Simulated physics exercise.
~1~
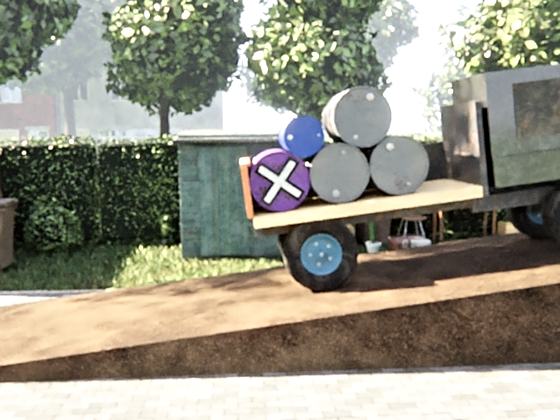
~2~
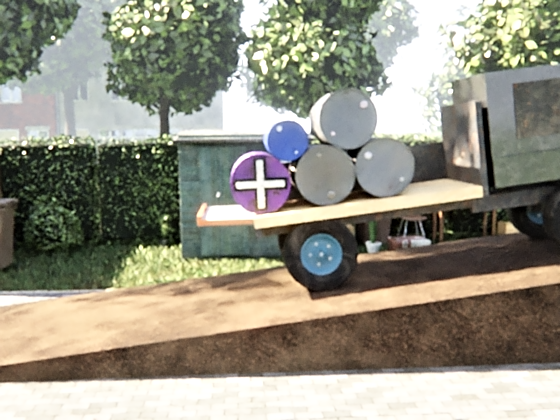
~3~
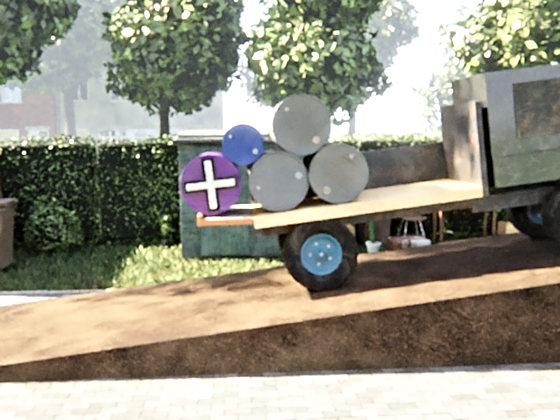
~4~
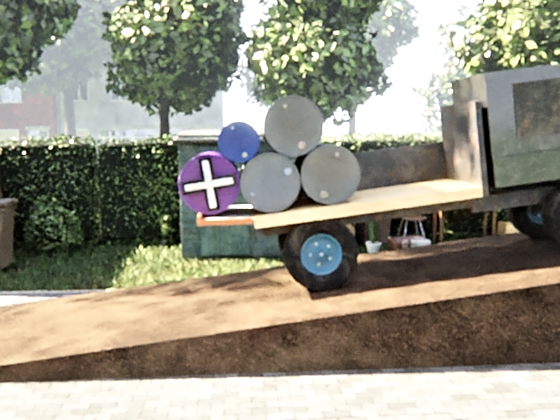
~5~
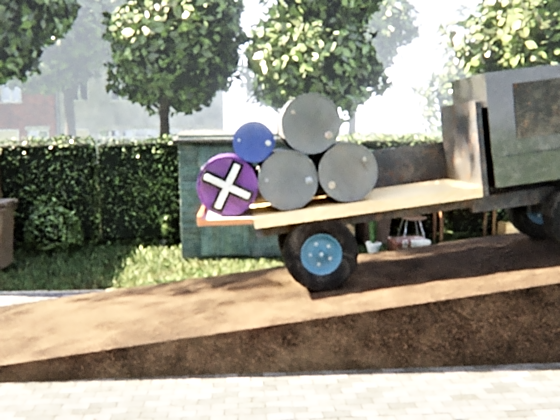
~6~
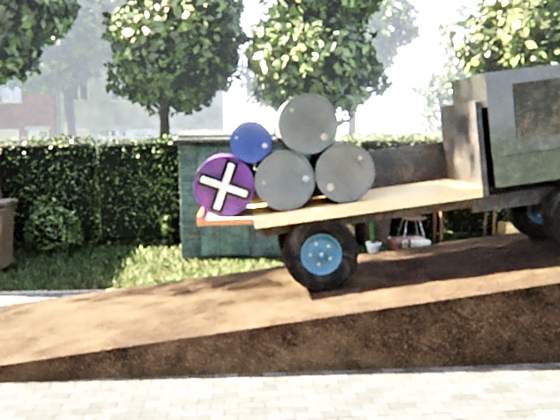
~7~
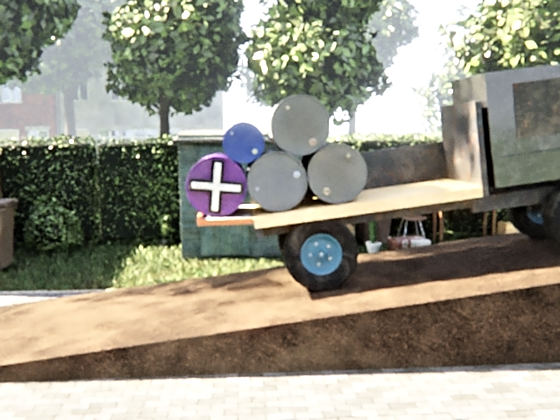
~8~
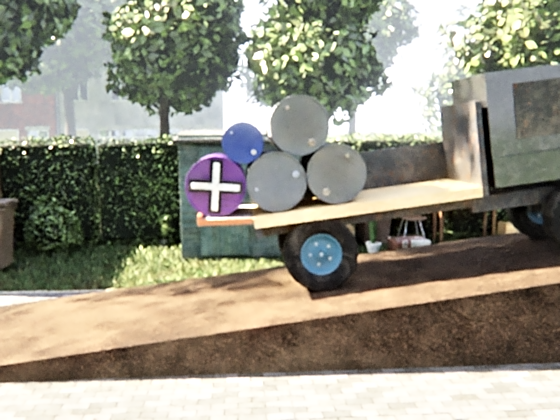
On a dirt slope beside a hedge, a truck's tailgate dropped open and its stacked drums rolled left, the purple one with the white cross leading onto the gate, then rocked slightly right and left before settling, with none falling off.
